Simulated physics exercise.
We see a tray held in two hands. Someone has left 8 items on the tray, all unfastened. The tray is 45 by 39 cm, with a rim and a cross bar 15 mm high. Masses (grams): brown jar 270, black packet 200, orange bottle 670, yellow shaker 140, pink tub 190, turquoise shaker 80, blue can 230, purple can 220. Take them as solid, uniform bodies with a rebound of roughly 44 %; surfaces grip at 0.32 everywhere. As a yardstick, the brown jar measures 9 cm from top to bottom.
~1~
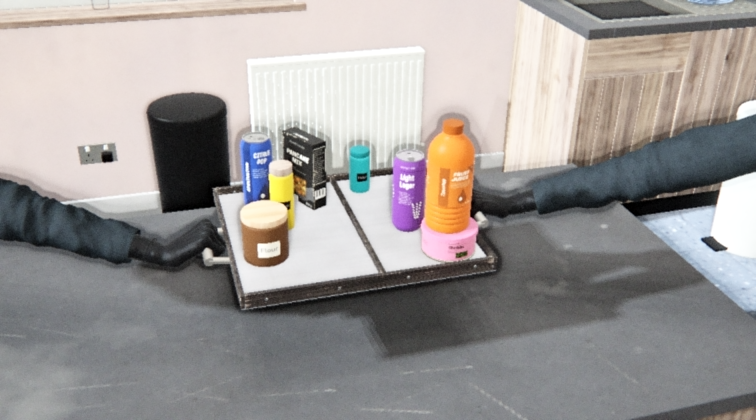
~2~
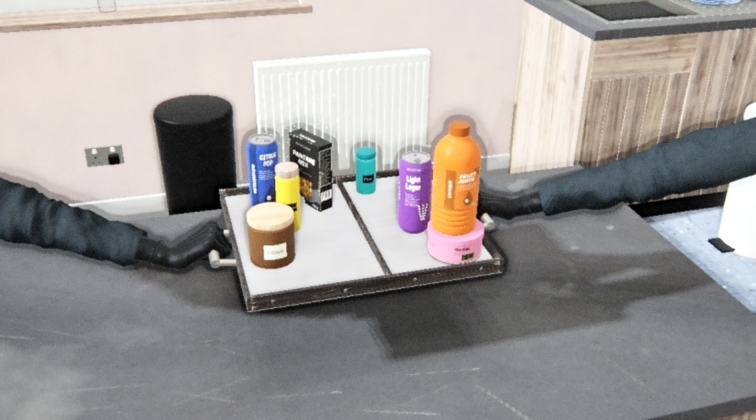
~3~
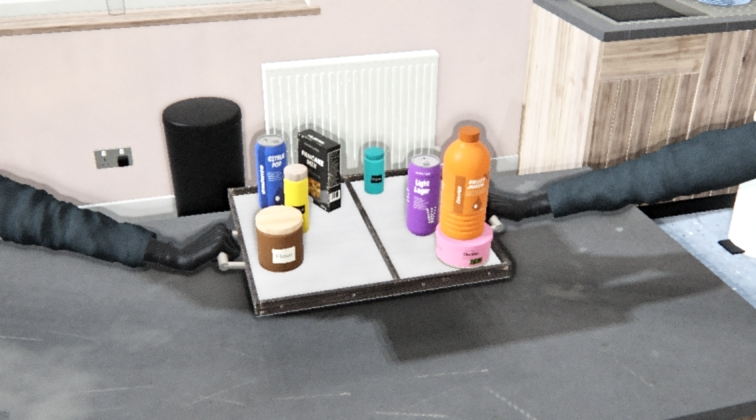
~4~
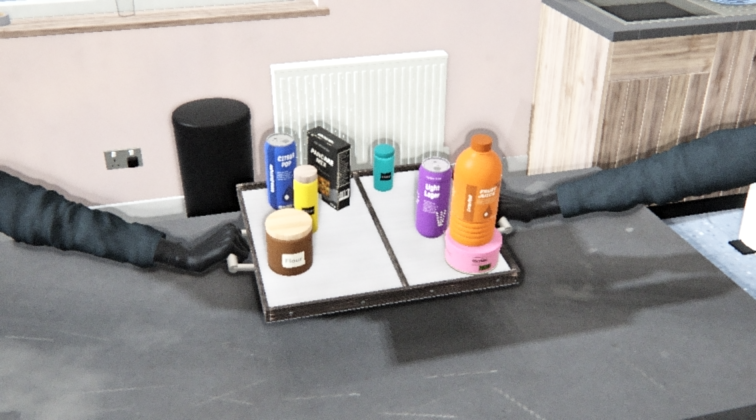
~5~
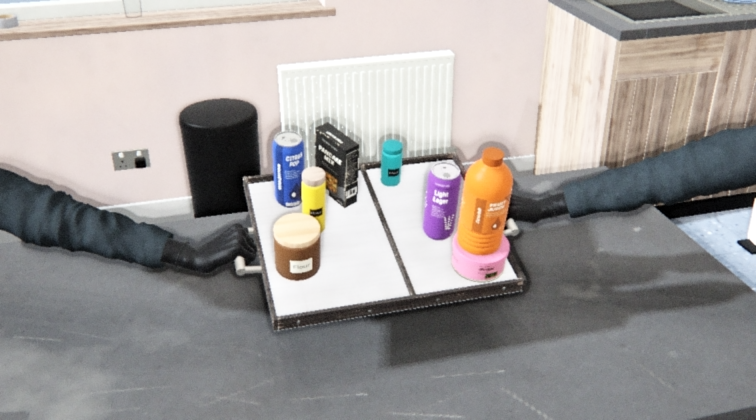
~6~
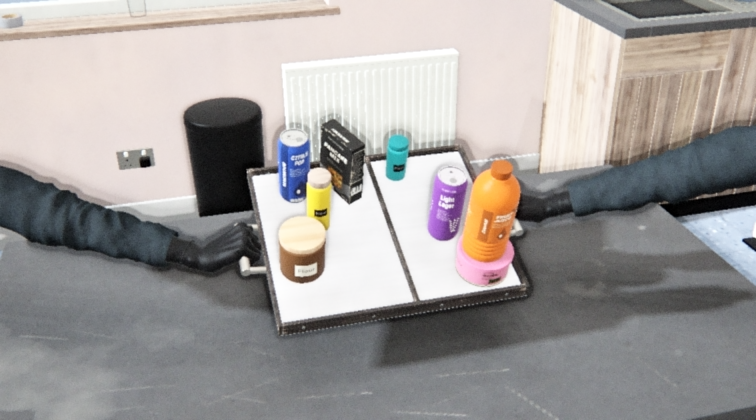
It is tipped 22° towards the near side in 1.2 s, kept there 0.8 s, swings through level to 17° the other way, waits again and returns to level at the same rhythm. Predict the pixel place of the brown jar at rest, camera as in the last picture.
Resting place of the brown jar: (301, 262).
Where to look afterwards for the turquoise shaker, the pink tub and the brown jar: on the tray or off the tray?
The turquoise shaker ends off the tray; the pink tub ends on the tray; the brown jar ends on the tray.
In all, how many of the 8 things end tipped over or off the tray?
That comes to 6.
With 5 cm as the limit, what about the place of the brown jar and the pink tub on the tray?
The brown jar leaves its spot; the pink tub stays put.
Then, 1.00 s past the last view, tilt 22°, near edge down; orange bottle and yellow shaker now off the tray; brown jar shifted 9 cm near (304, 294); purple can tipped 20° against what carries it.
Then, 1.80 s past the last view, tilt 2°, near edge down; black packet, turquoise shaker, blue can and purple can now off the tray; brown jar shifted 9 cm near (302, 267).
Finally, off the tray, black packet, orange bottle, yellow shaker, turquoise shaker, blue can and purple can; not toppled but over 5 cm from the start, brown jar; pink tub still in place (within 5 cm). Final places as that camera would see them, brown jar near (301, 262).
